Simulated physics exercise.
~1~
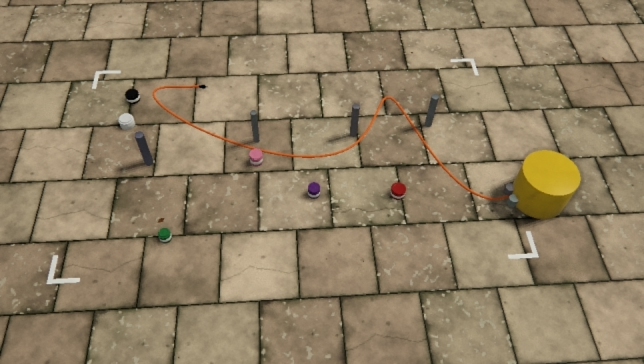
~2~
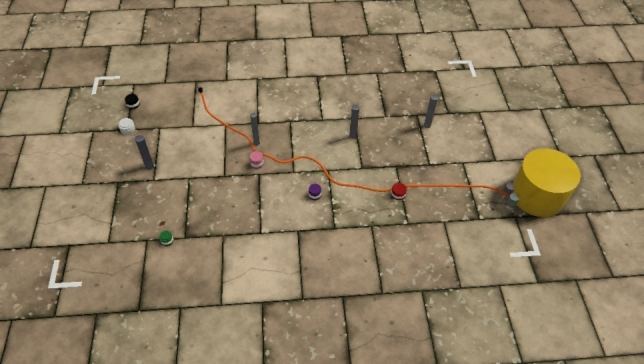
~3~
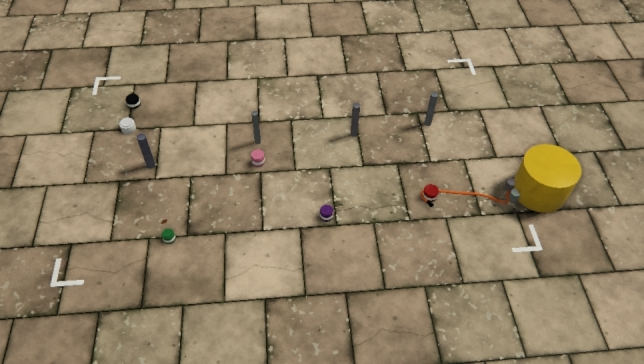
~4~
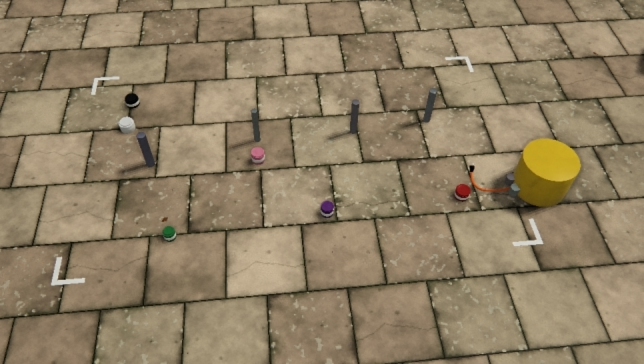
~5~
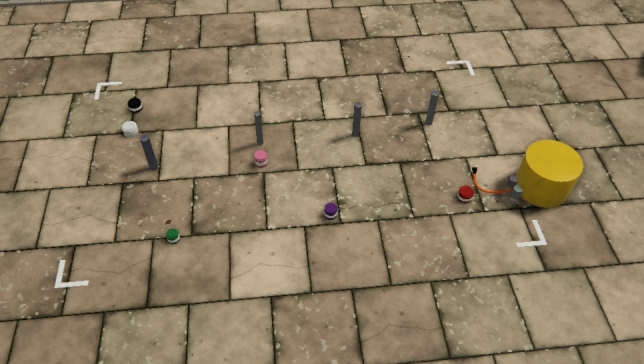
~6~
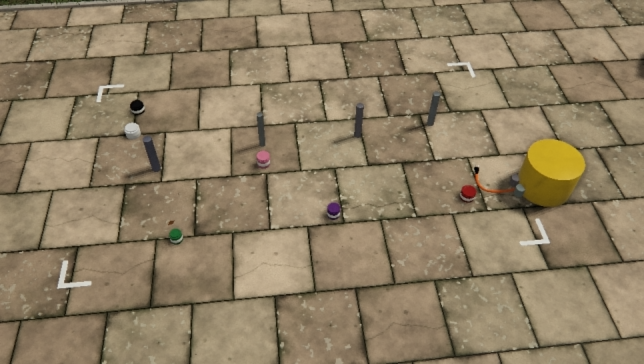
A large yellow reel sits at the right of a paved yard, seen from above at an angle, with a thin orange lead winding out leftward between short dark posts. Small black and white jars stand at upper left, a green one at lower left, and pink, purple and red tins across the middle. The reel draws the lead in, and its curves tighten past the pink tin. The purple tin shifts slightly down and right, while the red tin slides right towards the reel. Finally, a short bent length remains out beside the red tin, and everything rests.
